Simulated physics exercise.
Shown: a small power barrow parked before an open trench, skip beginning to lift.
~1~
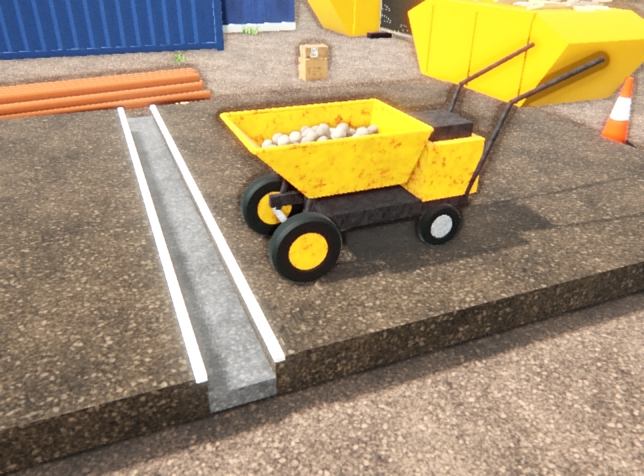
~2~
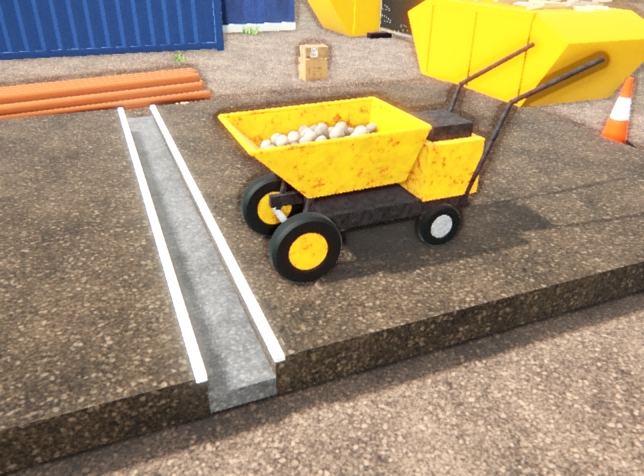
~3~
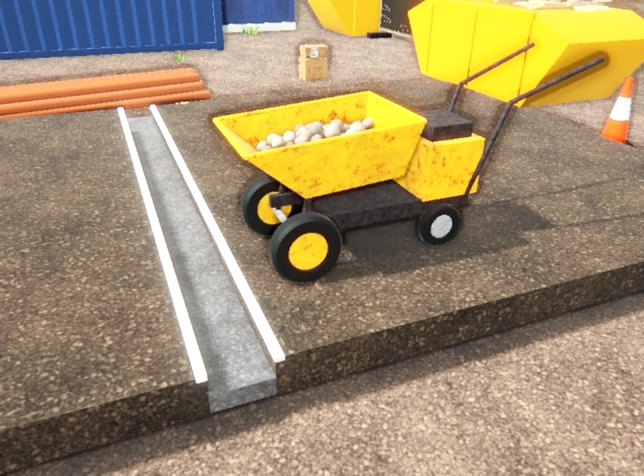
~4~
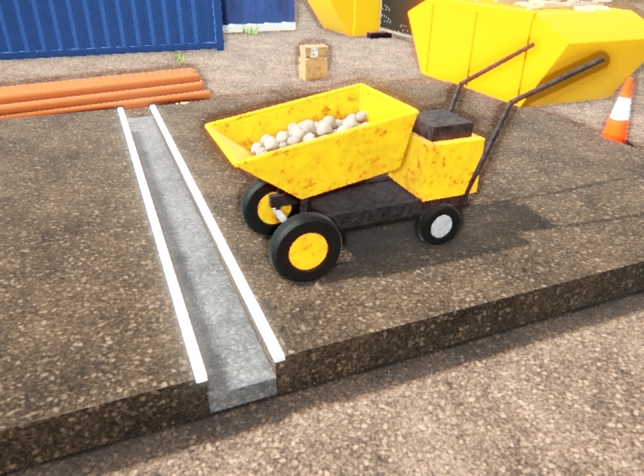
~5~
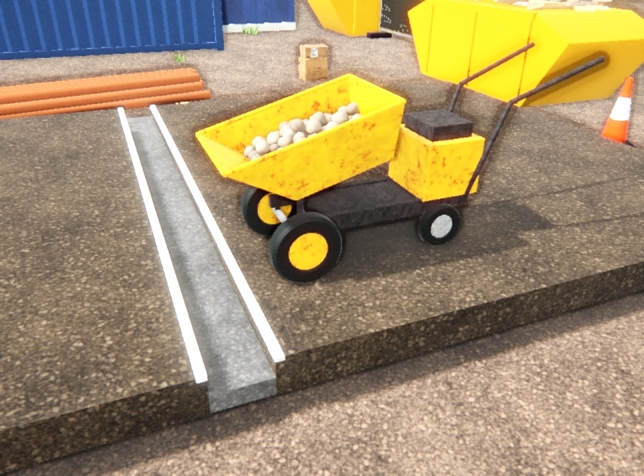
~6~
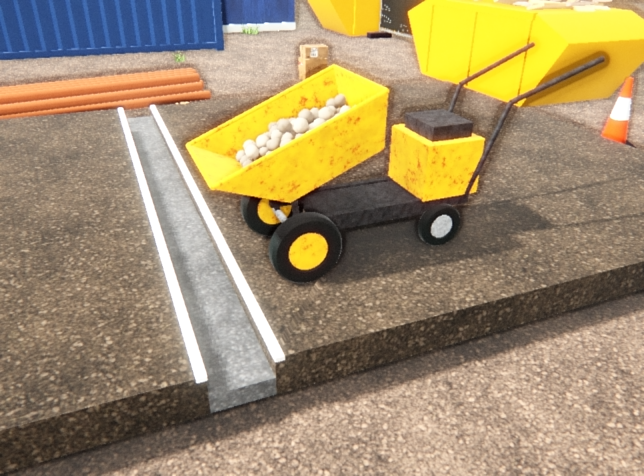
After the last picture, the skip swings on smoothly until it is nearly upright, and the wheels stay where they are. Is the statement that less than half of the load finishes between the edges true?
True.
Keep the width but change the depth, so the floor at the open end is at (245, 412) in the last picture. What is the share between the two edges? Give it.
That would give roughly 0 percent.
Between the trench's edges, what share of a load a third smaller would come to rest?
0 %, near enough.
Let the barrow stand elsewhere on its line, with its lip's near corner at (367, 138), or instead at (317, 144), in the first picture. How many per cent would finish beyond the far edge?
The first position yields around 0 per cent; the second yields around 10 per cent.
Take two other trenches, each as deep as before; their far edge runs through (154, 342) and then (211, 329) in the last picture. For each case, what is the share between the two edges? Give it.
In order, some 40 and some 0 percent.
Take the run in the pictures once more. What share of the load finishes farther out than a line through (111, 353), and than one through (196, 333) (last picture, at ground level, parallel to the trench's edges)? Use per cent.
Some 20 and some 70 per cent, respectively.
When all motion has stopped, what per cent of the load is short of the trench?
That share is about 0 percent.
Shortly afterwards, skip tipped steeply; the whole lot in the skip.
Next, skip tipped right over; near half in the skip; only a few in or heaped over the trench; near half beyond it.
Some moments later, skip tipped right over; near a third in the skip; only a few in or heaped over the trench; near two thirds beyond it.
In the end, skip tipped right over; near a third in the skip; only a few in or heaped over the trench; near two thirds beyond it.
